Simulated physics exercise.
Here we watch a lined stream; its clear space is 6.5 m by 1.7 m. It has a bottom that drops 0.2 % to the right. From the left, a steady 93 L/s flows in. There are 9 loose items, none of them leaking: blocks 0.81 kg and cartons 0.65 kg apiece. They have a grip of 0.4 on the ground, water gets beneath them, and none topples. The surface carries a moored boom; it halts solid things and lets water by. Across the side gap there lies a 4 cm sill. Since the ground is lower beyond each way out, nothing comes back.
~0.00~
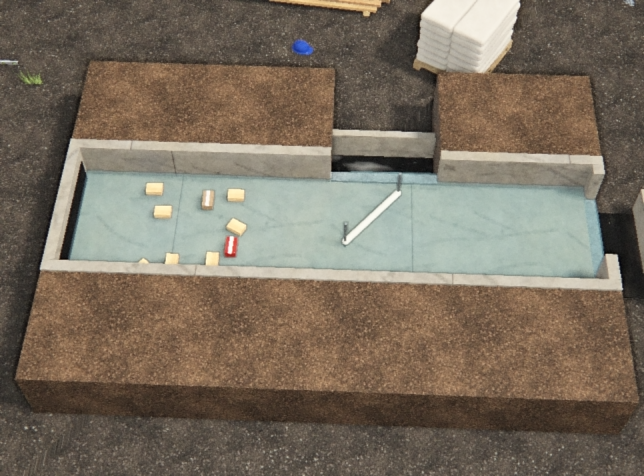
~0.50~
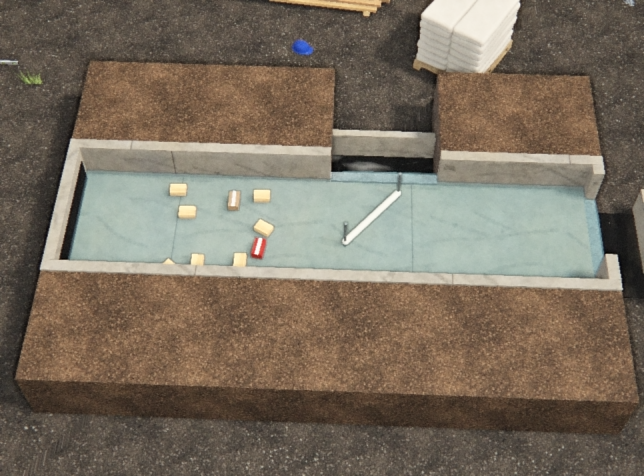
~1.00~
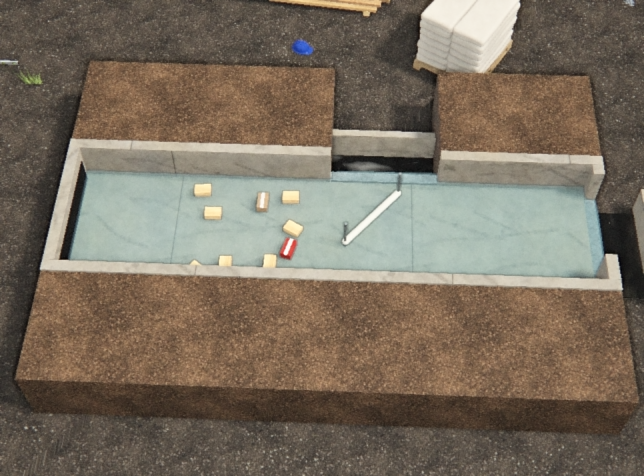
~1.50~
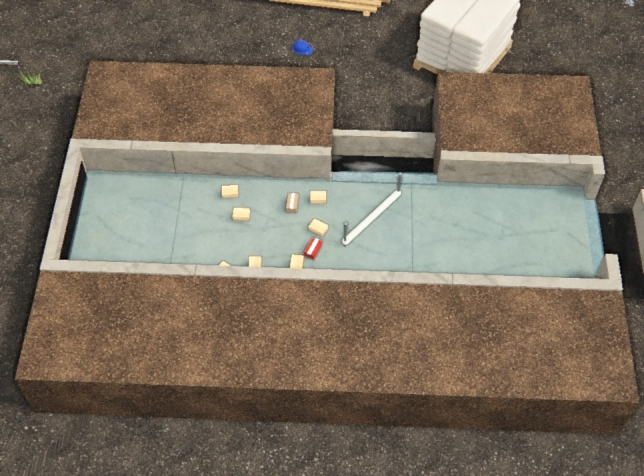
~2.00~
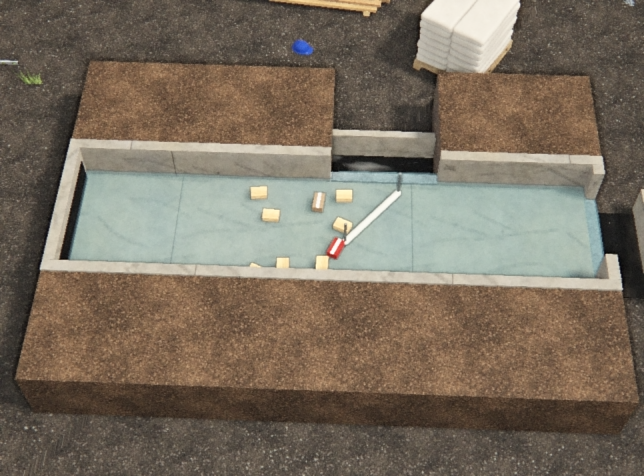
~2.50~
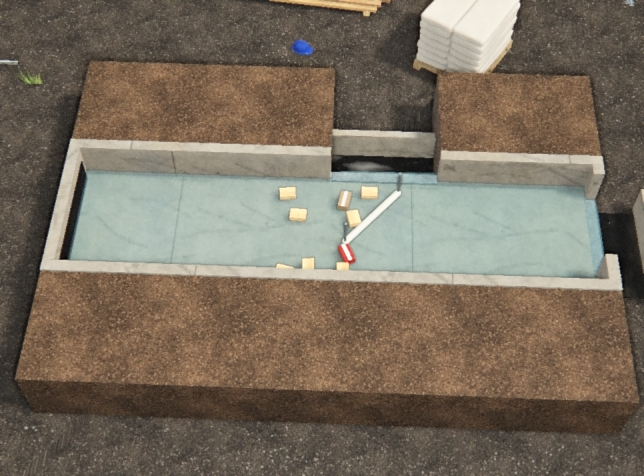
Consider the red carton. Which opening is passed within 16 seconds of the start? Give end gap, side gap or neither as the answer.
I would say end gap.
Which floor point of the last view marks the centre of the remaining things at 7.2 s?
Near (501, 277).
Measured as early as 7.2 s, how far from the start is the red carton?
Shift: About 350 cm.
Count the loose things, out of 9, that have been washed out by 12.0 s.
Tally: 9.
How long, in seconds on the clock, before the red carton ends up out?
Around 10.0 s.
After 3.5 s the red carton is near (378, 257), 1.8 m from its start, afloat; 0 of 9 are out; 9 afloat.
After 7.2 s the red carton is near (507, 259), 3.4 m from its start, afloat; 5 of 9 are out; 4 afloat.
After 12.0 s the red carton has gone out by the end gap; 9 of 9 are out; 0 afloat.
After 16.0 s the red carton has gone out by the end gap; 9 of 9 are out; 0 afloat.
